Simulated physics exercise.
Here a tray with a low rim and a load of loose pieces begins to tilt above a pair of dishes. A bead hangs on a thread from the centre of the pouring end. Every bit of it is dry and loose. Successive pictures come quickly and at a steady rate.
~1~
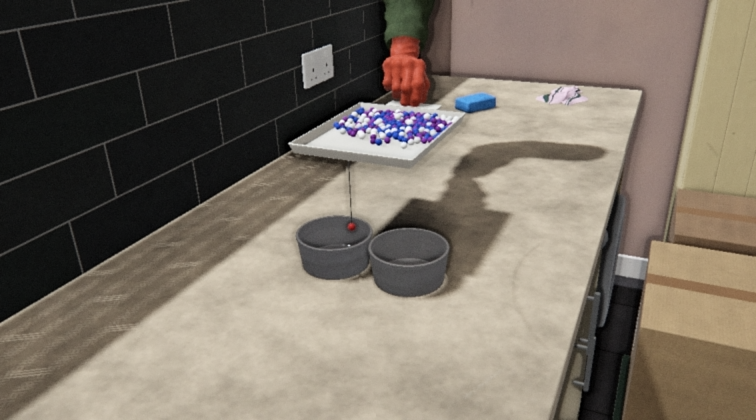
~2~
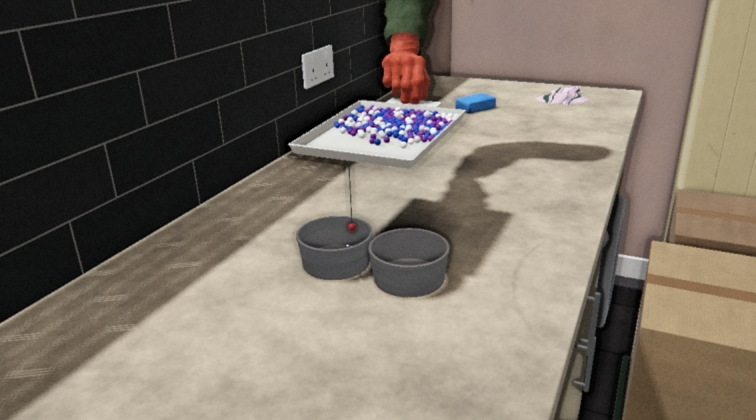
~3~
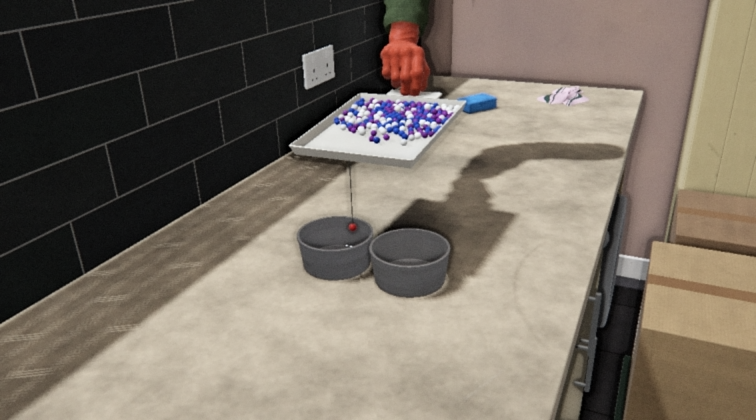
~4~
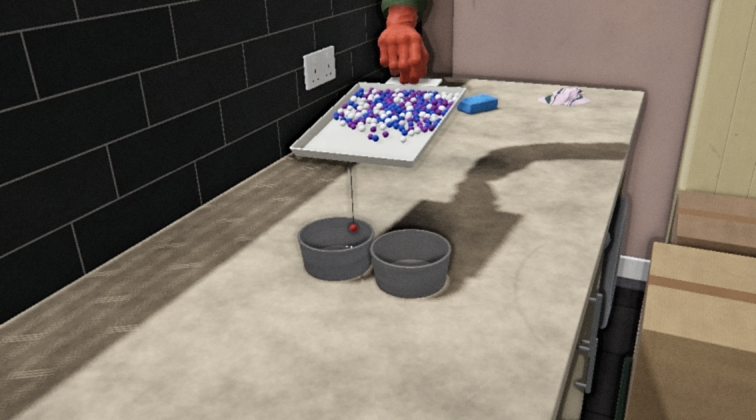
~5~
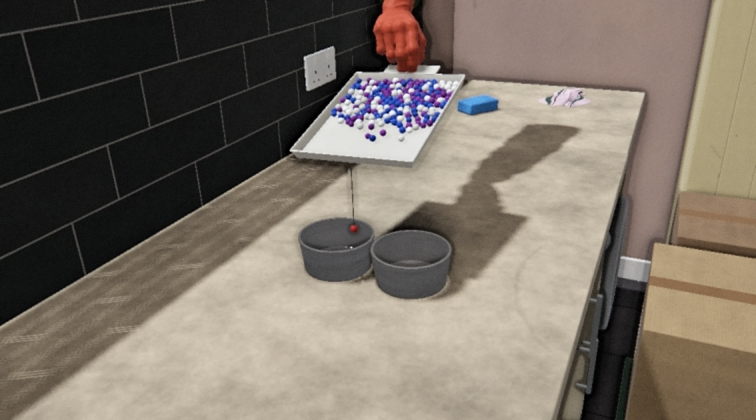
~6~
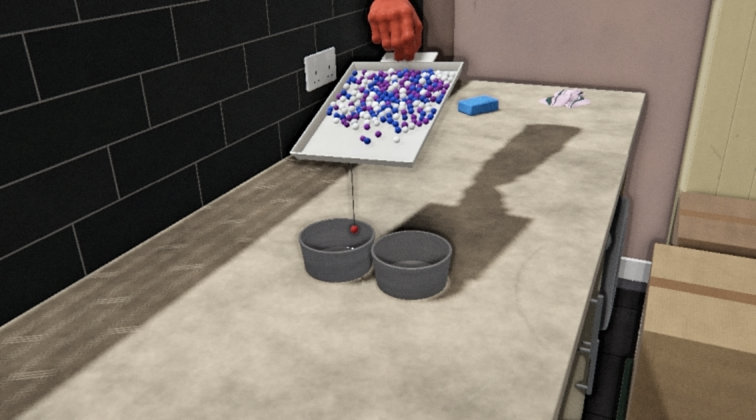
On a mottled stone worktop beside black wall tiles, a red-gloved hand raises the far end of a pale tray above two grey dishes, steepening its tilt as blue, purple and white beads shift slightly on its surface.
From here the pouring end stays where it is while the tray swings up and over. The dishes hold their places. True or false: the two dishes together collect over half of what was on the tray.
False, they collect less than half.
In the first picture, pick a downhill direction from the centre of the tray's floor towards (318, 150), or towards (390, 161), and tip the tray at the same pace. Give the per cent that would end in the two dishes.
In turn, 20 percent and then 50 percent.
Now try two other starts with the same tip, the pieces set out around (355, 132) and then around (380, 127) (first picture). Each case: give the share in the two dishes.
In order, 20 % then 20 %.
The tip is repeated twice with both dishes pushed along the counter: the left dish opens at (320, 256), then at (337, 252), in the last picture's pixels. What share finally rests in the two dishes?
Respectively 60 % and 50 %.
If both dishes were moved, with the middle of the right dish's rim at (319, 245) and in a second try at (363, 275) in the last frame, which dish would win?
First try: The right-side dish; second try: The left-side dish.
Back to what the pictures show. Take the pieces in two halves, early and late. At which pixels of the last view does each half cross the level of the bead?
The opening half passes (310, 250), the closing half (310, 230).
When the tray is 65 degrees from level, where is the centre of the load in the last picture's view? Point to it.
In the last view the centre sits at roughly (315, 188).
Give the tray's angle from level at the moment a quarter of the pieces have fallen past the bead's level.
Roughly 65 degrees of tilt.
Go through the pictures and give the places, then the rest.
The first picture shows corners of the pouring end near (293, 143) and (410, 158), level; middle of the load near (399, 124), round plastic beads; left dish near (317, 261); right dish near (394, 278); bead on its thread near (352, 227).
The second picture shows corners of the pouring end near (294, 143) and (410, 158), level; middle of the load near (398, 122).
The third picture shows corners of the pouring end near (294, 144) and (410, 158), tipped barely, lowest at the left corner; middle of the load near (398, 116).
The fourth picture shows corners of the pouring end near (294, 147) and (411, 158), tipped a little, lowest at the left corner; middle of the load near (398, 108).
The fifth picture shows corners of the pouring end near (294, 149) and (410, 159), tipped clearly, lowest at the left corner; middle of the load near (396, 101), a little on the move.
The sixth picture shows corners of the pouring end near (295, 151) and (410, 159), tipped clearly, lowest at the left corner; middle of the load near (391, 96), all but a few on the move; left dish near (319, 264); right dish near (396, 280).
Shortly afterwards, tray tipped steeply; near a third on the tray; near a quarter outside both; near half in the air.
Next, tray tipped past a quarter turn; a little in the left dish; the bulk outside both; a little in the air.
Some moments later, tray tipped past a quarter turn; a little in the left dish; the bulk outside both.
In the end, tray tipped past a quarter turn; none at all in the right dish; a little in the left dish; the bulk outside both.
